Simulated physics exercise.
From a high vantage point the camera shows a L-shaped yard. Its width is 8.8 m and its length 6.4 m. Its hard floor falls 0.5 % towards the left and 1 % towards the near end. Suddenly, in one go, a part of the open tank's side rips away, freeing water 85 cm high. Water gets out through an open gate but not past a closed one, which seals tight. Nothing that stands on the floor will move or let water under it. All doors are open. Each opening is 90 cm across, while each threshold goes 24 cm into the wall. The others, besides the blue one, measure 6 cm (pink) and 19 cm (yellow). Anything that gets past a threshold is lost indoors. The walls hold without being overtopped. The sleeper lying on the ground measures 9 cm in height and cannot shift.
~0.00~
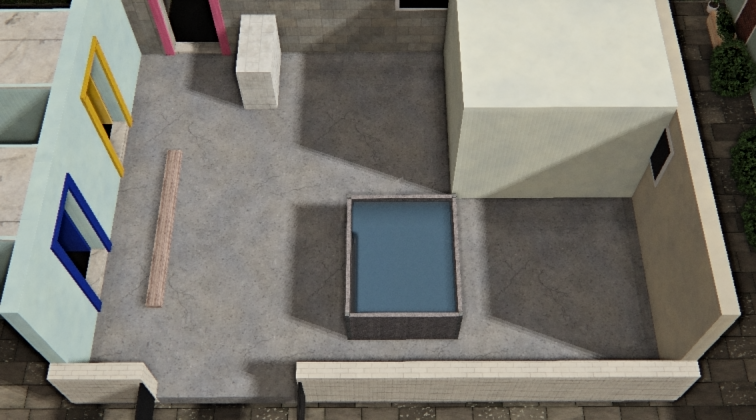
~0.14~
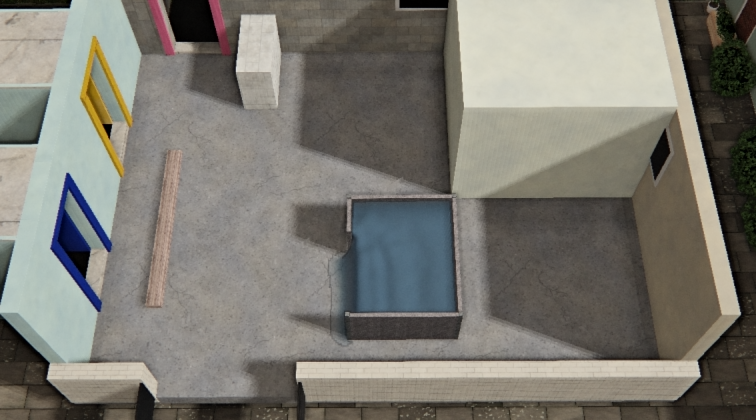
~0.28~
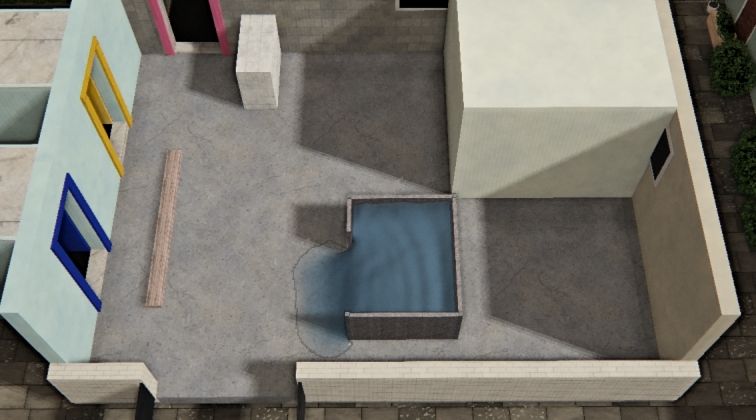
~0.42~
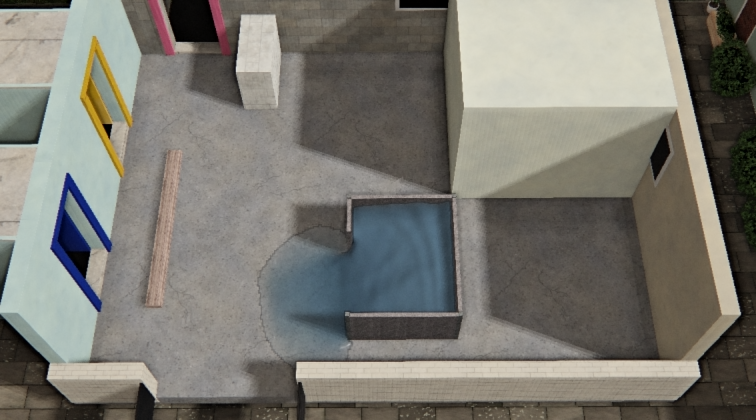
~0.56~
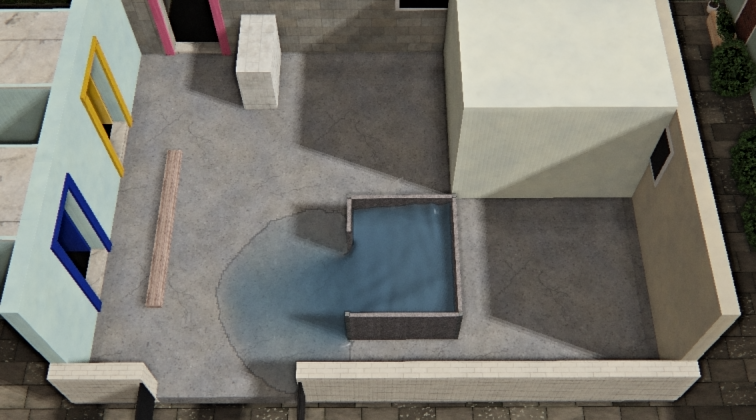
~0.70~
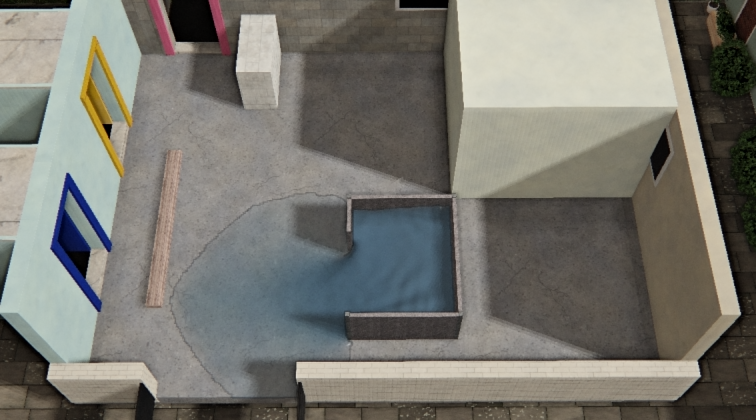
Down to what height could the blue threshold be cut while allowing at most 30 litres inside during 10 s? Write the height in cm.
It could go down to about 22 cm.
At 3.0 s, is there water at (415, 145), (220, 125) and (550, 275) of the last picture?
One after another they are bone dry, soaked, then bone dry.
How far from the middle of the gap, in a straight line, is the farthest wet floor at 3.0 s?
Front distance: Approx. 6.4 m.
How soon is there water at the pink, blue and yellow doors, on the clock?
Pink 3.4 s; blue 1.1 s; yellow 2.0 s.
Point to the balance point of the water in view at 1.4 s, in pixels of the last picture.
I'd put it close to (321, 293).
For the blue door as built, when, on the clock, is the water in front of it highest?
Peak time: Around 1.8 s.
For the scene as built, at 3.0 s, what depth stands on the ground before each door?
Depths, in cm - pink: 0, blue: 23, yellow: 8.
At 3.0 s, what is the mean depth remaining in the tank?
Around 21 cm deep on average.
After 1.4 s water covers 30 % of the floor, deepest (53 cm) near (87, 382); 23 cm at the blue door, 11 litres in over its 14 cm threshold.
After 3.0 s water covers 40 % of the floor, deepest (26 cm) near (87, 382); 23 cm at the blue door, 110 litres in over its 14 cm threshold.
After 10.0 s water covers 60 % of the floor, deepest (10 cm) near (152, 254); 8 cm at the blue door, 141 litres in over its 14 cm threshold.
At the blue door as built, the water arrived by 1.1 s and peaked near 30 cm at 1.8 s.
With a threshold of 19.5 cm, 56 litres would have come in within the 10 s; with 26.5 cm, 7 litres. So under 30 litres takes about 22 cm.
